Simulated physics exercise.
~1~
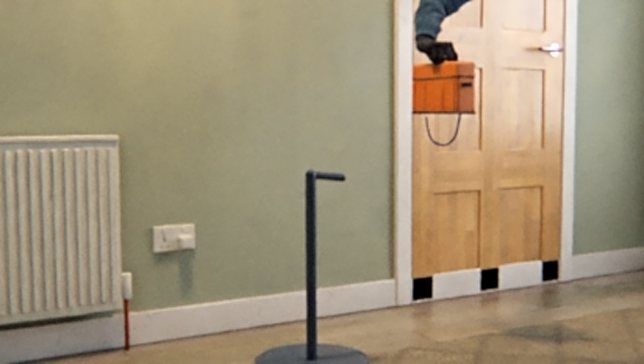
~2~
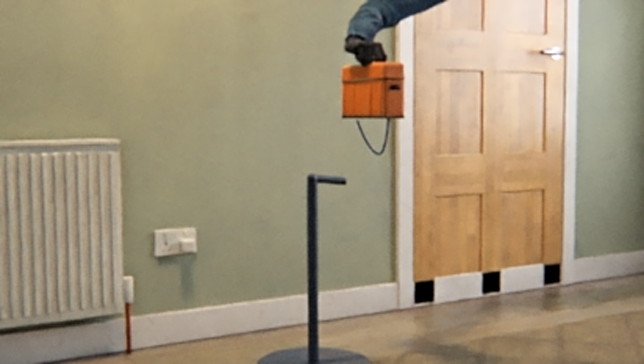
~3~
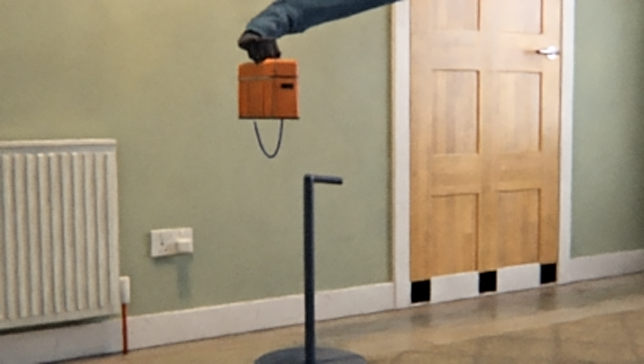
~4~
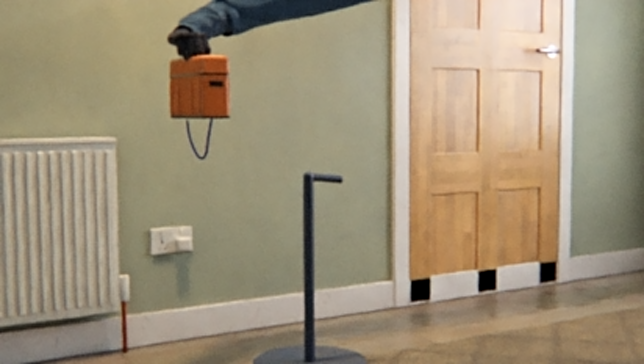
In a green-walled room, a gloved hand carrying an orange case leftward over a dark post, its dangling loop passing clear.
